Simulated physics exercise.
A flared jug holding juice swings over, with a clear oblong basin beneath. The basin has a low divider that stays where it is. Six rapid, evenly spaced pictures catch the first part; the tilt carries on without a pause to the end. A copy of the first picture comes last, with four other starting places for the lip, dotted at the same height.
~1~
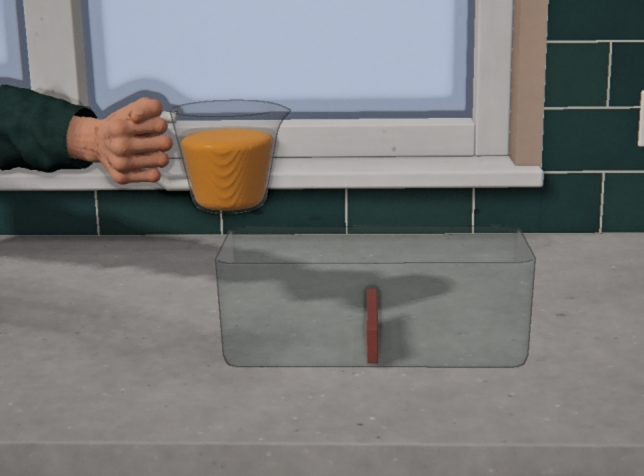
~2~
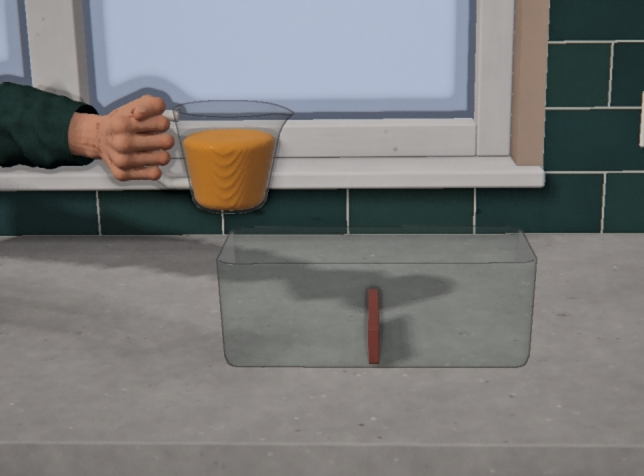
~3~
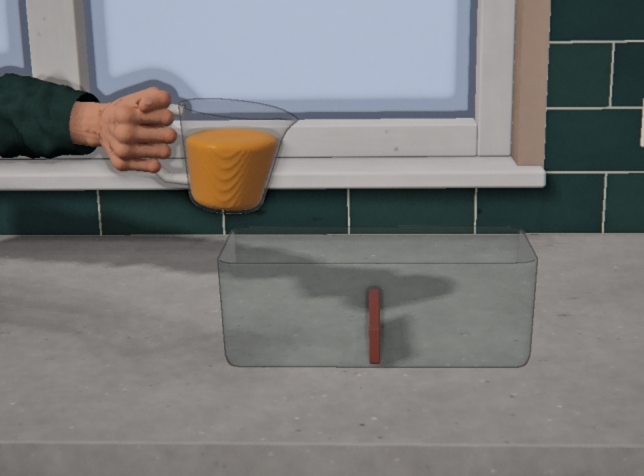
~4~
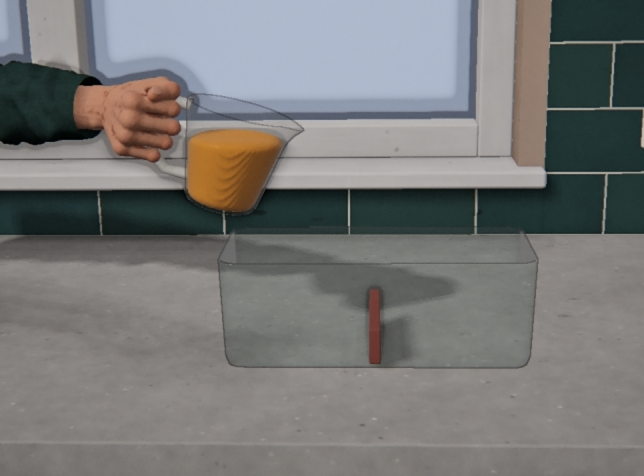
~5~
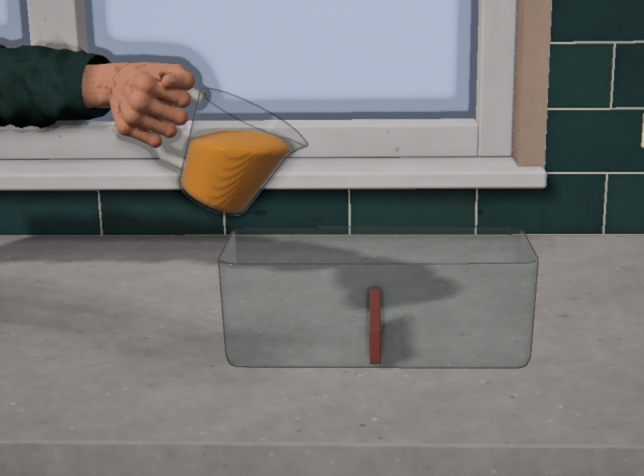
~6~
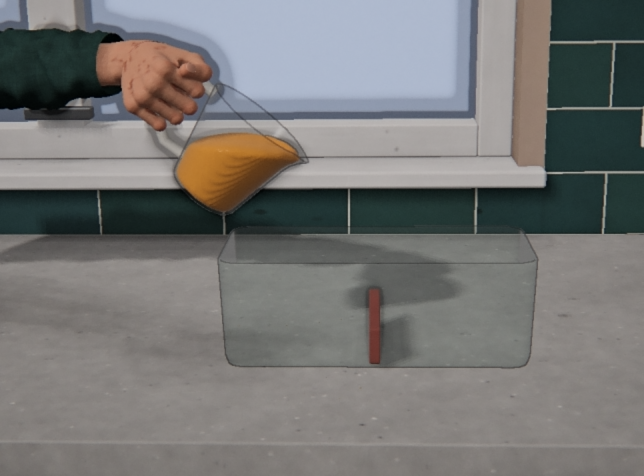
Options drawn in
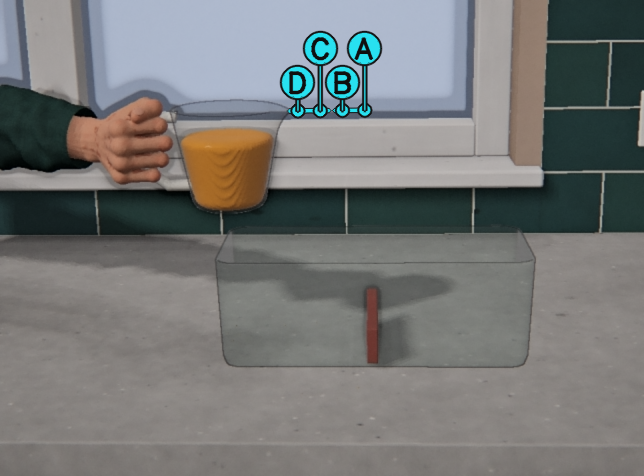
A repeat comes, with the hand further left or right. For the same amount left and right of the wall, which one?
It is B.
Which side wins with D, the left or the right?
More ends on the left.
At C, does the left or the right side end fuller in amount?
The left side.
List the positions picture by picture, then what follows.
The first frame shows upright, lip at (289, 110); basin from (223, 364) to (528, 364); top of the wall at (372, 308); nothing has left yet.
The second frame shows upright, lip at (292, 113); nothing has left yet.
The third frame shows tipped about 7°, lip at (297, 119); nothing has left yet.
The fourth frame shows tipped about 16°, lip at (302, 130); nothing has left yet.
The fifth frame shows tipped about 27°, lip at (307, 144); nothing has left yet.
The sixth frame shows tipped about 40°, lip at (308, 161); nothing has left yet.
In cyan, A at (364, 110); B at (342, 110); C at (320, 110); D at (297, 110).
Choosing A, about 6 % ends left of the wall and 93 % right of it.
Choosing B, about 46 % ends left of the wall and 53 % right of it.
Choosing C, about 84 % ends left of the wall and 15 % right of it.
Choosing D, about 88 % ends left of the wall and 8 % right of it; 3 % is lost outside.
